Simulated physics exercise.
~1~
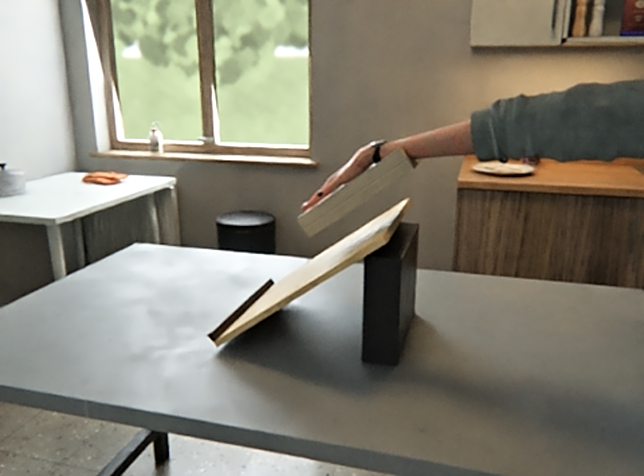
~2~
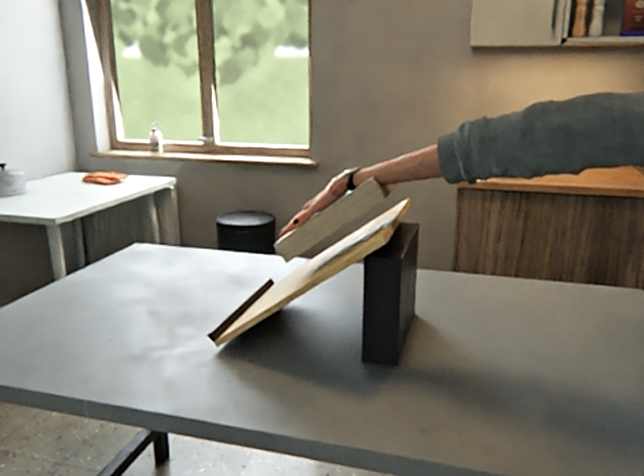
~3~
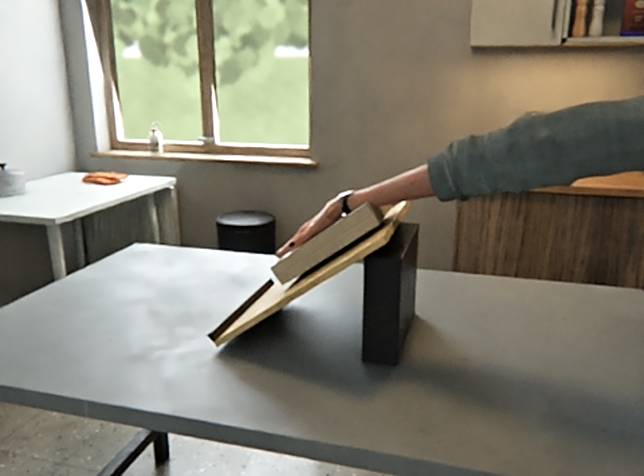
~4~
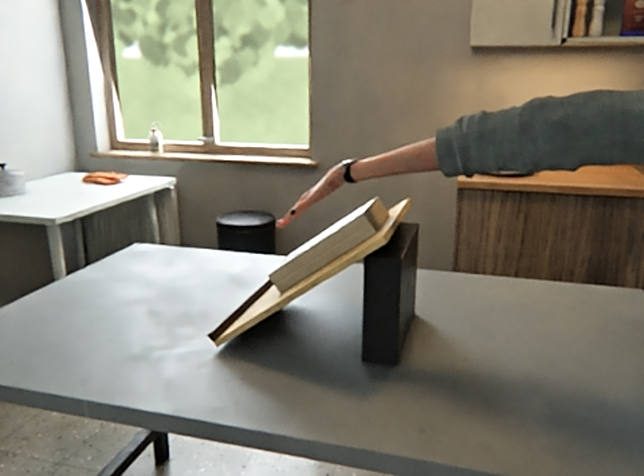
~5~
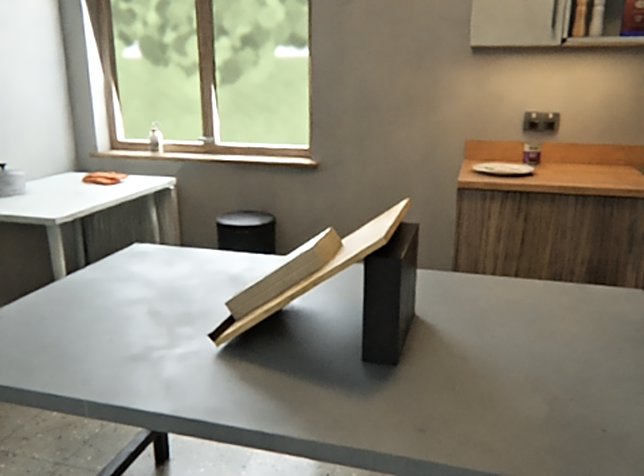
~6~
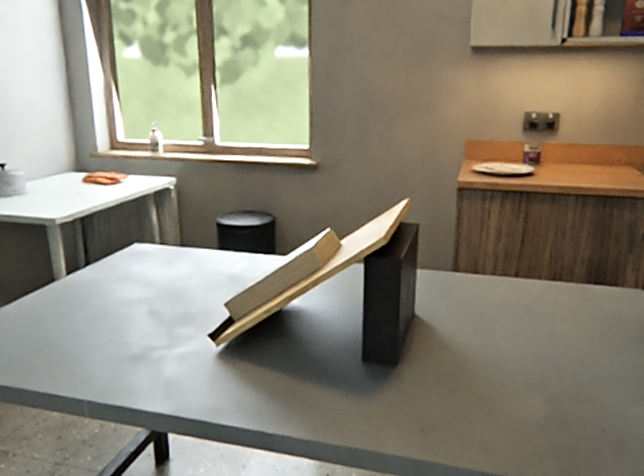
A white book is lowered by a hand onto a sloping board propped against a dark block on a grey table. The hand lets go and draws back, and the book slides down the board to the left, coming to rest near its lower end.
